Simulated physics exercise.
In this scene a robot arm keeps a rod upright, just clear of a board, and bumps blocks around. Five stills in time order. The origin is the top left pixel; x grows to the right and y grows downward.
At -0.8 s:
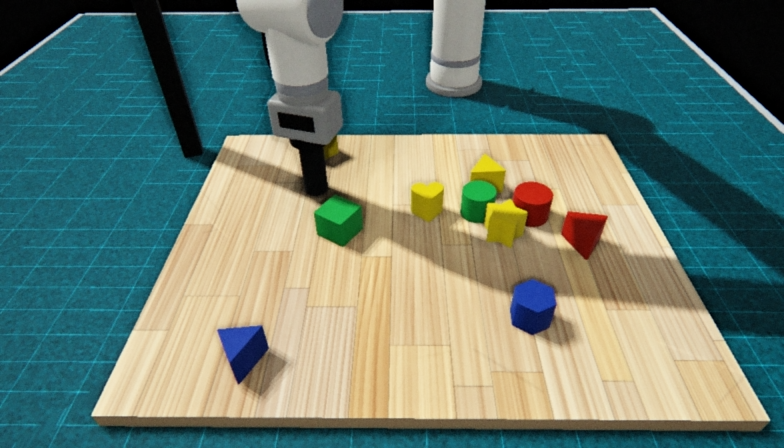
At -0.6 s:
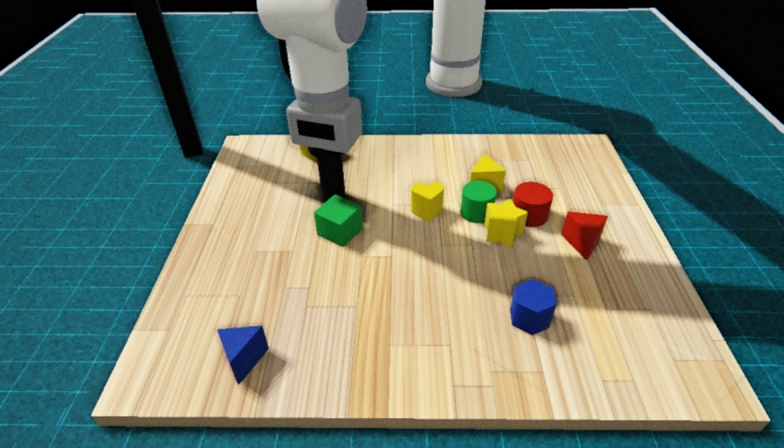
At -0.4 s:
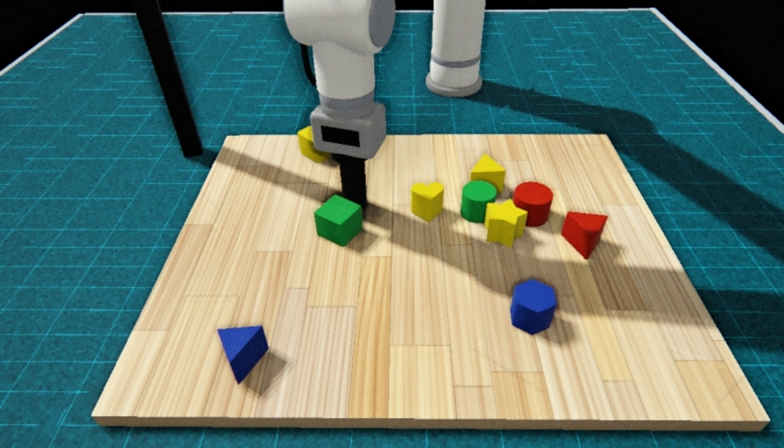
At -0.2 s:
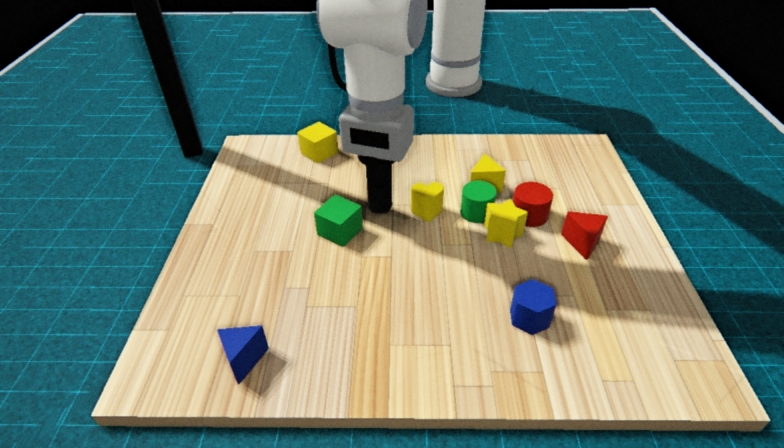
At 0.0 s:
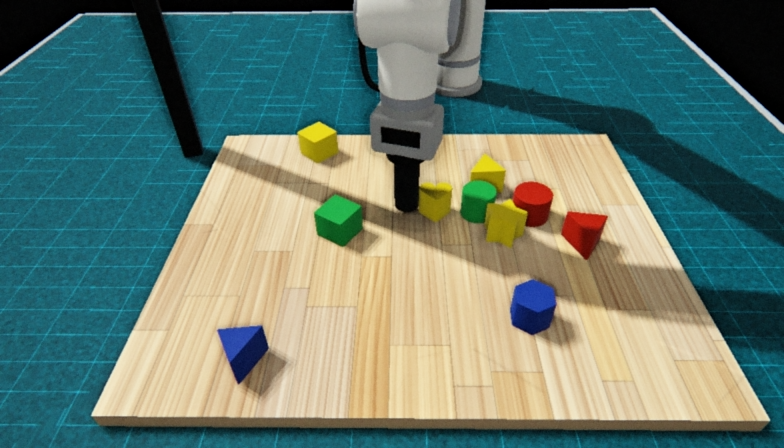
A robot arm slides its black rod rightward across a wooden board, nudging a yellow block.
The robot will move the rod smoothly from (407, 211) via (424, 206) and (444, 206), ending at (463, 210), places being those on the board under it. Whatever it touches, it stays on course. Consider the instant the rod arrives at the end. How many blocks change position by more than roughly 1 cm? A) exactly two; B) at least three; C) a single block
B.
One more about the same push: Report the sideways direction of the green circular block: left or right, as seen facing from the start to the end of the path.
Well, taking the path from its start to its end as straight ahead, the green circular block moves to the right.
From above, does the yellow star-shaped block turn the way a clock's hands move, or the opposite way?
The turn is clockwise.
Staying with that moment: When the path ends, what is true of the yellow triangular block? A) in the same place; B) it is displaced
My answer is option A.
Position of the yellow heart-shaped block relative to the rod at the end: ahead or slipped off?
In front, still.
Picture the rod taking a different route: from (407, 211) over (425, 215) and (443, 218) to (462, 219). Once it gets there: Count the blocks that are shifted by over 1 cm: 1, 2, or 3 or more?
In total, three or more blocks get moved by over 1 cm.
On the path given first. Halfway along, rod (435, 199); yellow heart-shaped block (463, 188), turned 30° clockwise; green circular block (498, 192).
At the end, rod (464, 203); yellow heart-shaped block (494, 192), turned 25° clockwise; green circular block (528, 199); yellow triangular block unmoved; yellow star-shaped block (518, 217), turned 40° clockwise; red circular block (563, 194).
